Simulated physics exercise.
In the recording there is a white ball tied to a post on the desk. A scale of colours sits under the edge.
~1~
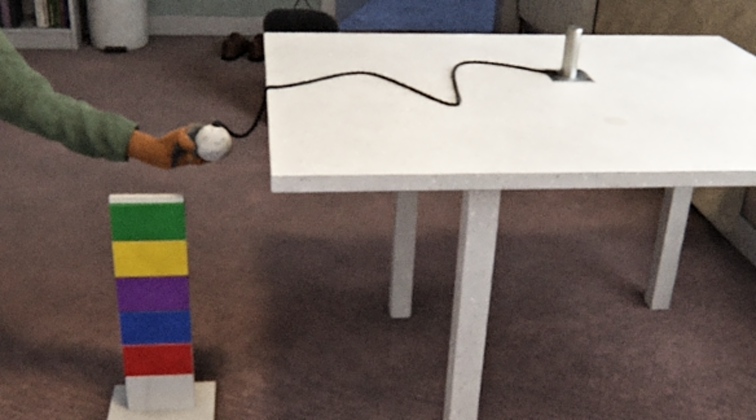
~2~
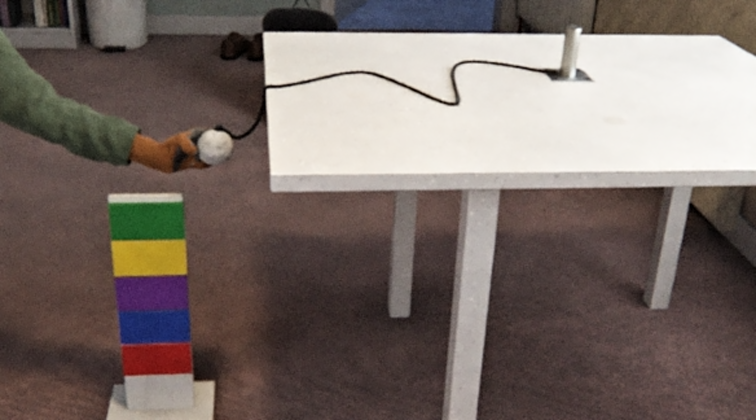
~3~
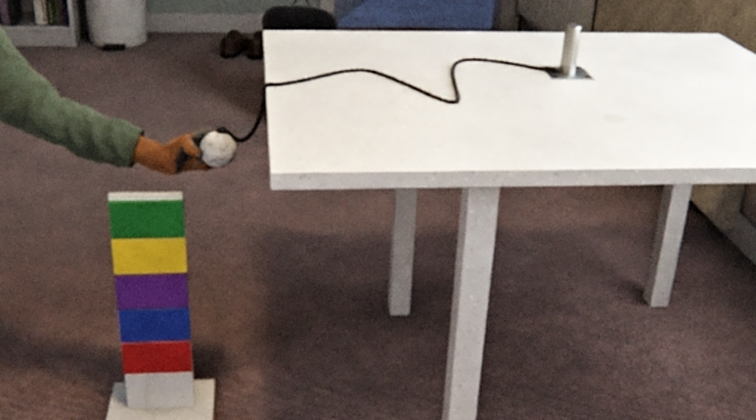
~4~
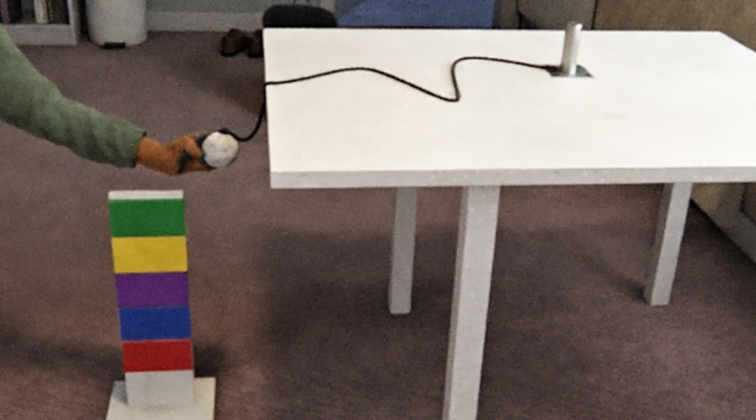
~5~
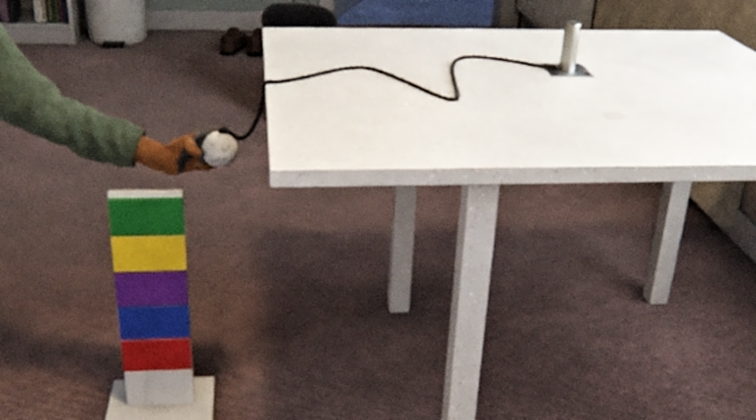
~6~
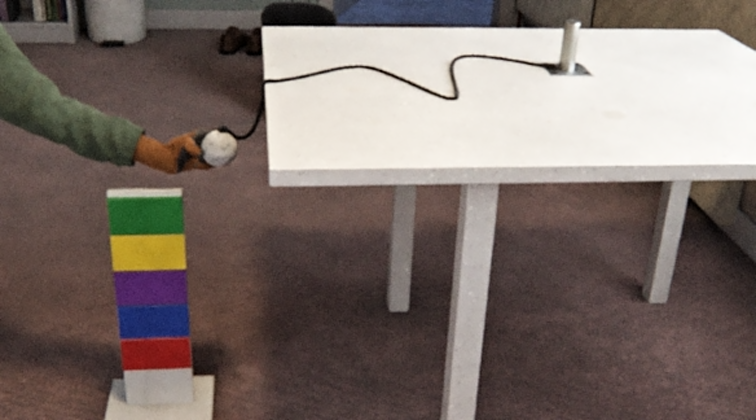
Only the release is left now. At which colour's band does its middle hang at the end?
The red band.
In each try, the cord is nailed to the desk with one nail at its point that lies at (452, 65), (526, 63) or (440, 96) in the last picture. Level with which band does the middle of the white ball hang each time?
Note: Try 1 blue; try 2 red; try 3 yellow.
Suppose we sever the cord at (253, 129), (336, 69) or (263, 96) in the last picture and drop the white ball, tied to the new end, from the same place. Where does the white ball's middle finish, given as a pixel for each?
The pixels are (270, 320), (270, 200) and (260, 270), in the order of the tries.
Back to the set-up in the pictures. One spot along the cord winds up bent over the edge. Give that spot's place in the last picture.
About (413, 84).
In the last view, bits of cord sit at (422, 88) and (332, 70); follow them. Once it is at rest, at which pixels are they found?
Near (279, 81) and (269, 186).
Soon after, ball near (241, 341); level with red.
Then, ball near (295, 325); level with red.
Further on, ball near (248, 343); level with red.
At rest, ball near (277, 337); level with red. At red.
